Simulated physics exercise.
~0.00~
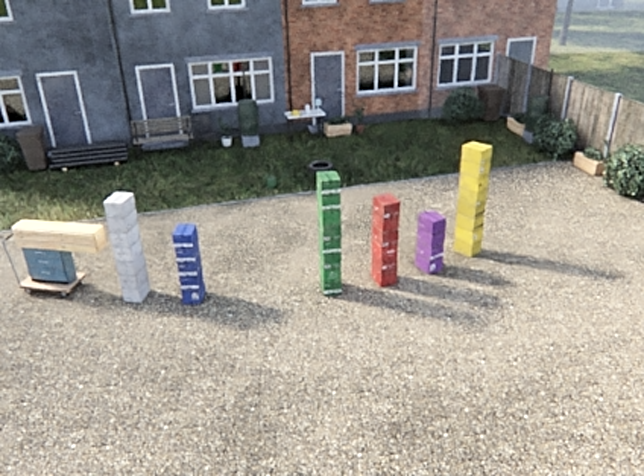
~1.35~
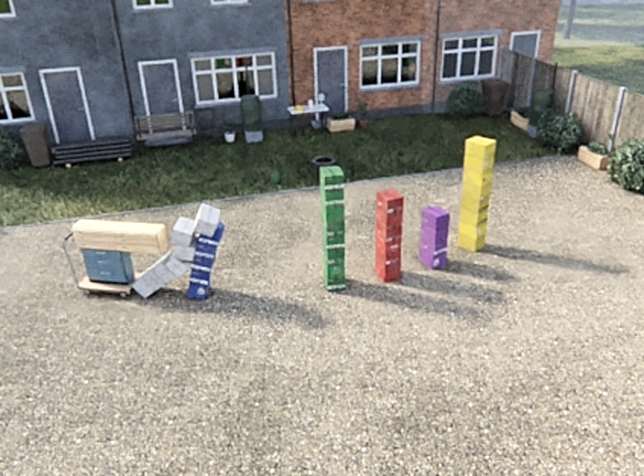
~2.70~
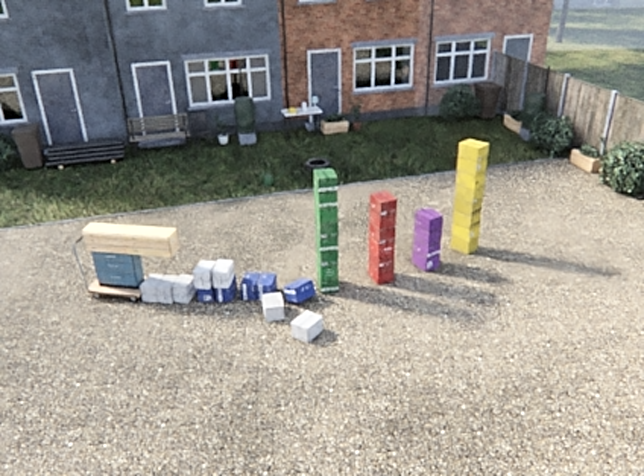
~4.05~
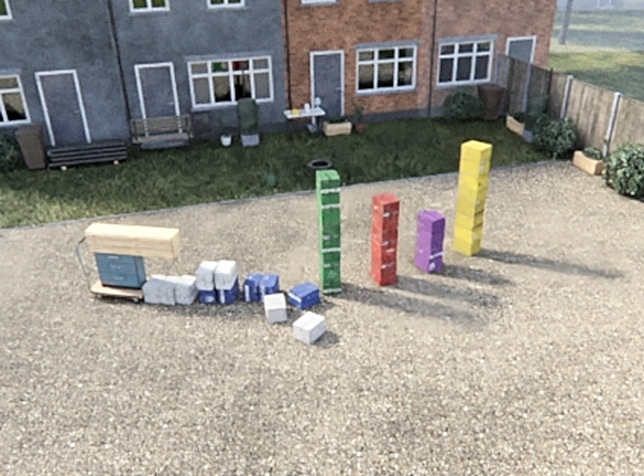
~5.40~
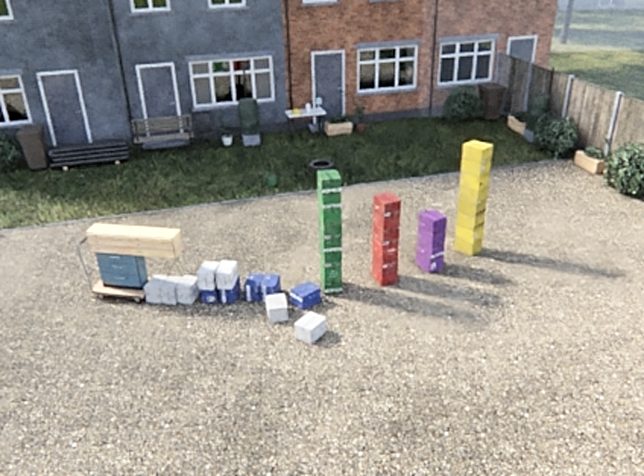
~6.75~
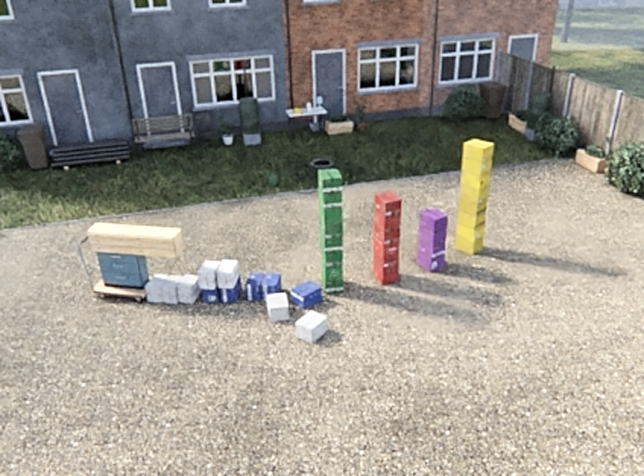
Trolley carrying a jutting case rolling right into a pale stack, toppling it and the blue one while four others stay standing.
